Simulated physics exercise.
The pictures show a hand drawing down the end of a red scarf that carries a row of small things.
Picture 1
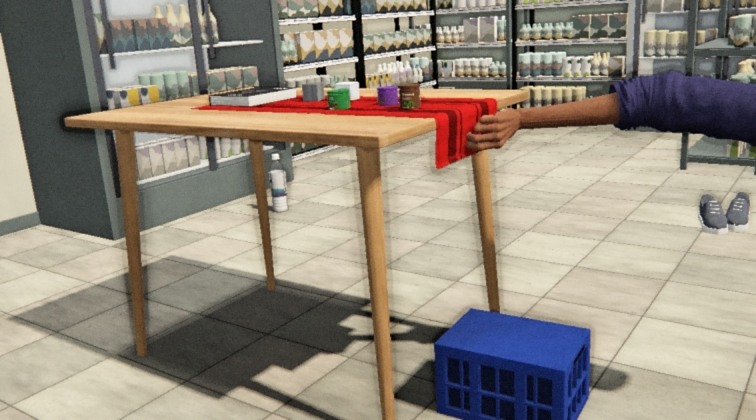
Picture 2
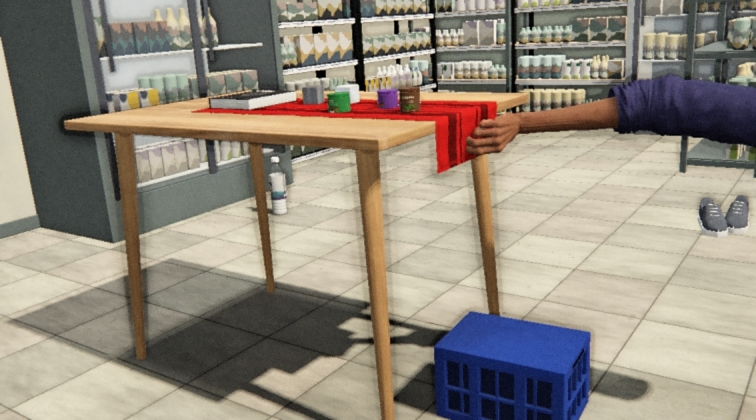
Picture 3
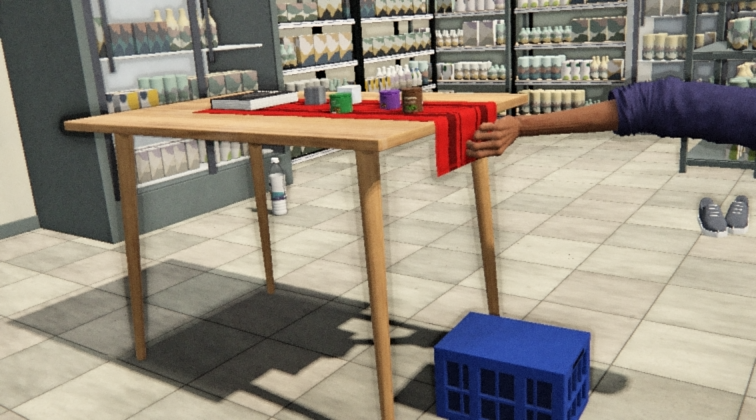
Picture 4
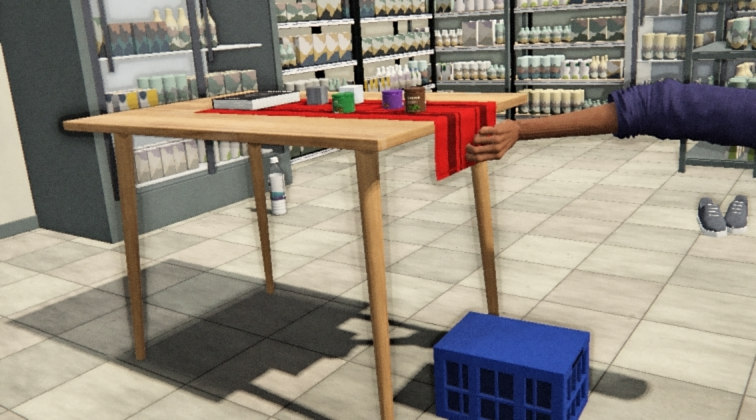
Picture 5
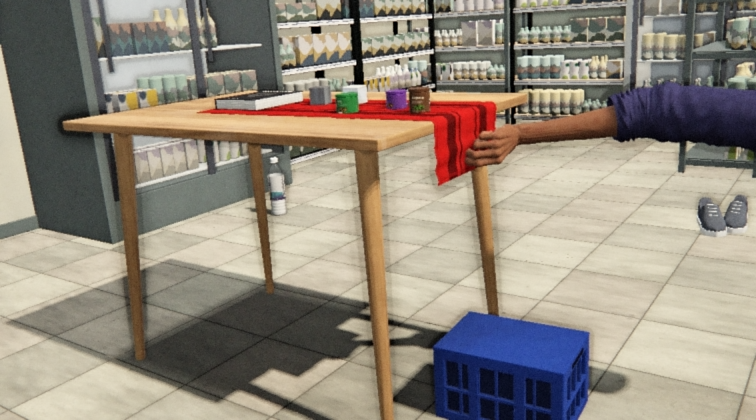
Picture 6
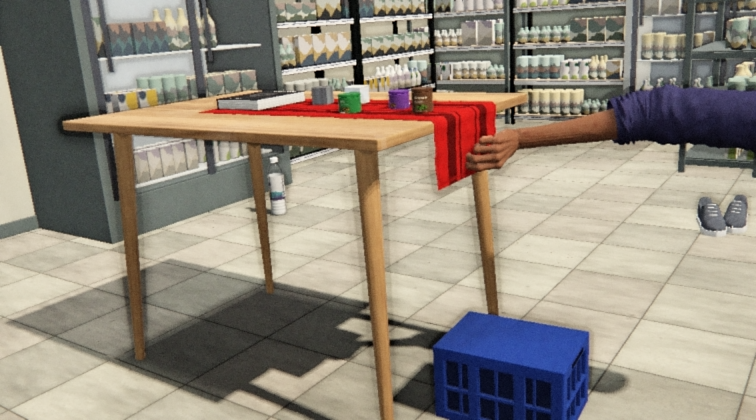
A hand slowly drawing down the end of a red scarf on a wooden table, small pots shifting slightly right with it.
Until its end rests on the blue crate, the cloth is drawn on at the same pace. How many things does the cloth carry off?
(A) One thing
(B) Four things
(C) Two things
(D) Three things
B.
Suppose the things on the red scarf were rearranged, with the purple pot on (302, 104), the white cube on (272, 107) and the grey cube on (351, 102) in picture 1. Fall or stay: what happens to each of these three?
Purple pot safe, white cube safe, grey cube lost.
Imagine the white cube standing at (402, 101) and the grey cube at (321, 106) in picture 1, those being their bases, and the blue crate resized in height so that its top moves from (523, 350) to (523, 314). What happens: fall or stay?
White cube: Lost; grey cube: Safe.
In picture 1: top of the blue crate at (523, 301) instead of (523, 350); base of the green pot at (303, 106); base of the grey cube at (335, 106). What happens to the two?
The green pot remains up, the grey cube remains up.
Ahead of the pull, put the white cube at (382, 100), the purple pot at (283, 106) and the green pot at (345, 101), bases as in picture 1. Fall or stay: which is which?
Outcome: White cube falls away, purple pot stays, green pot falls away.
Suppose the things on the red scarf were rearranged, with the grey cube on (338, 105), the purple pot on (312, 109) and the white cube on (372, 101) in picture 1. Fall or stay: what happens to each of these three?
Note - grey cube lost, purple pot lost, white cube lost.
A little later, hem near (473, 239); brown pot gone.
Next, hem near (476, 291); brown pot, purple pot and green pot gone.
Later still, hem on the crate; brown pot, purple pot, green pot and white cube gone.
When it is over, hem on the crate; brown pot, purple pot, green pot and white cube gone. Over the edge go four.
